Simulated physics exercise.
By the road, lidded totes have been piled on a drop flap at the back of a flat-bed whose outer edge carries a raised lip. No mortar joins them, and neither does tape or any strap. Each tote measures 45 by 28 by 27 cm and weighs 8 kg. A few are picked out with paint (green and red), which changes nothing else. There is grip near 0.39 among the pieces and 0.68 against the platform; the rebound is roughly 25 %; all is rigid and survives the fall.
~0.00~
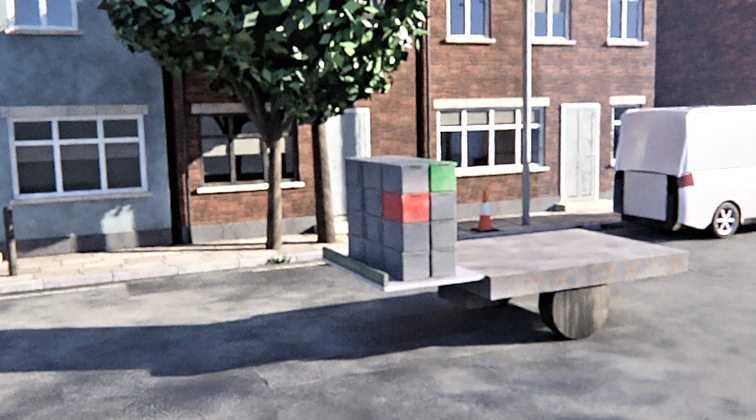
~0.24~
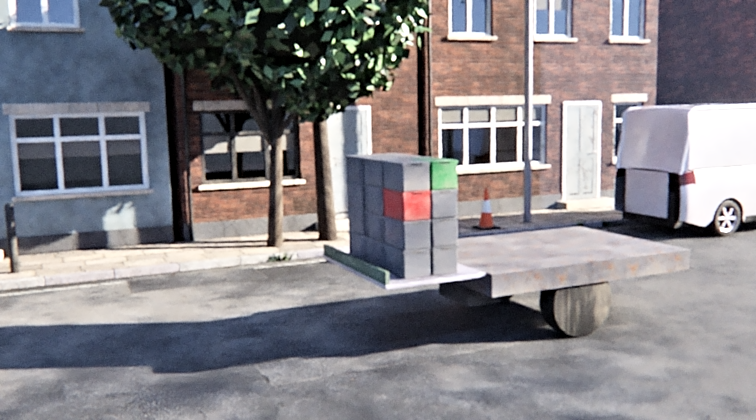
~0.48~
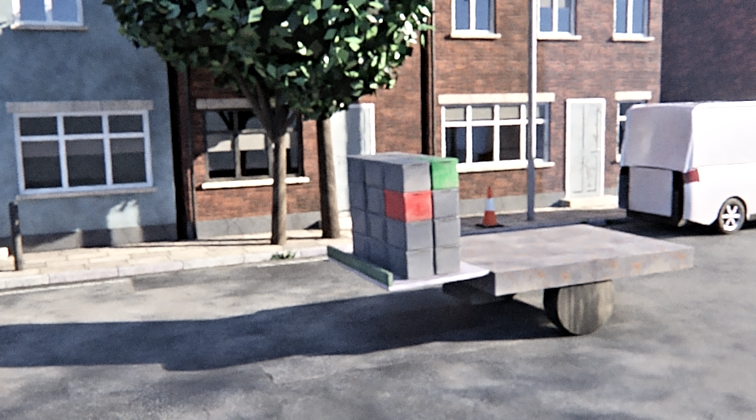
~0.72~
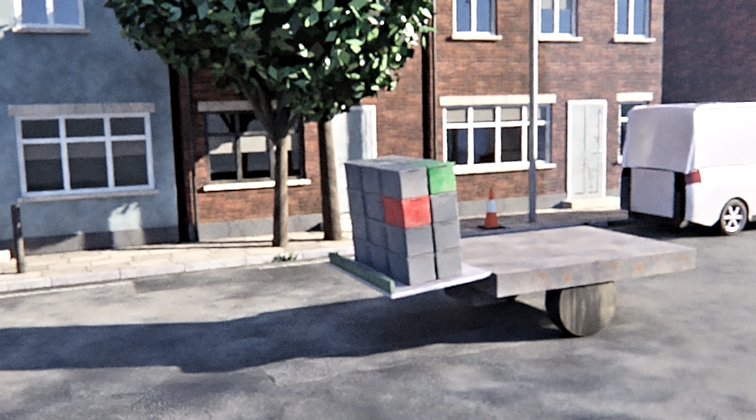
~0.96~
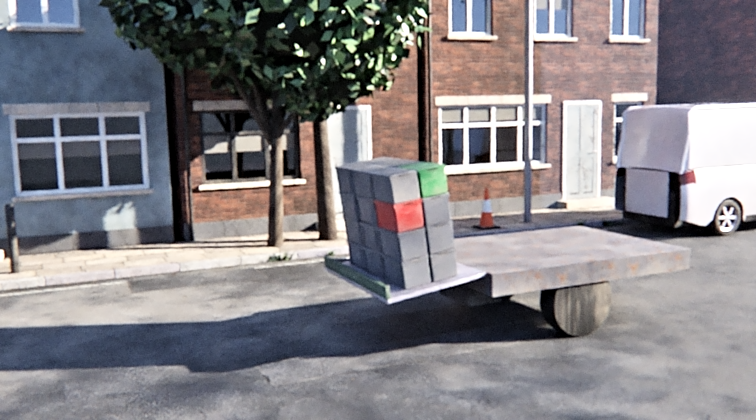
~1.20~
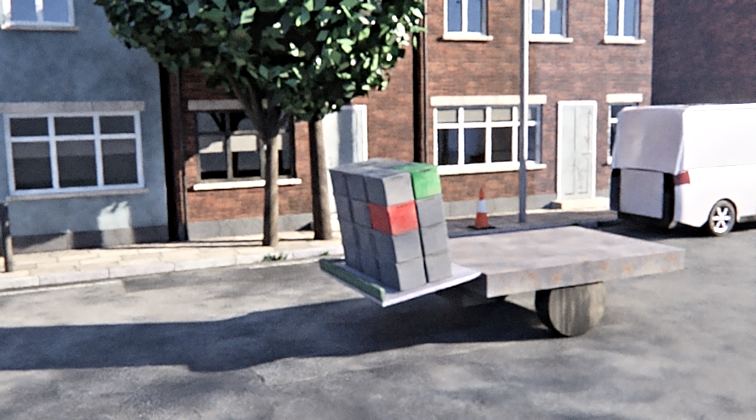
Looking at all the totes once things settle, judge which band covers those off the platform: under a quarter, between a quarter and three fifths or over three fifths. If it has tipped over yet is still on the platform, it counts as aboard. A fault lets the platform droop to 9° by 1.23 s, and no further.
Those off the platform make up under a quarter of them.
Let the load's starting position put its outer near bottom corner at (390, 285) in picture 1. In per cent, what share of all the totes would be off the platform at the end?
That gives 0 per cent.
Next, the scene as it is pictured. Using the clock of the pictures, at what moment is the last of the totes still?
Rest time: Around 2.0 s.
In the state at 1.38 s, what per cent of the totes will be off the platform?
It's 0 percent at that point.
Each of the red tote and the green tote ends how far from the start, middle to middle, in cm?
Well, the red finishes about 10 cm from where it began, while the green finishes about 20 cm from its start.
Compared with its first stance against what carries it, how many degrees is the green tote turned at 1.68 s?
Tilt: Approx. 0°.
After 1.38 s, slope 9°; none of the 24 totes off the platform.
At rest (2.0 s), slope 9°; none of the 24 totes off the platform; red tote unmoved; green tote unmoved. That is 0 per cent. As the last picture would show them, middles, red tote near (393, 216), green tote near (416, 181).
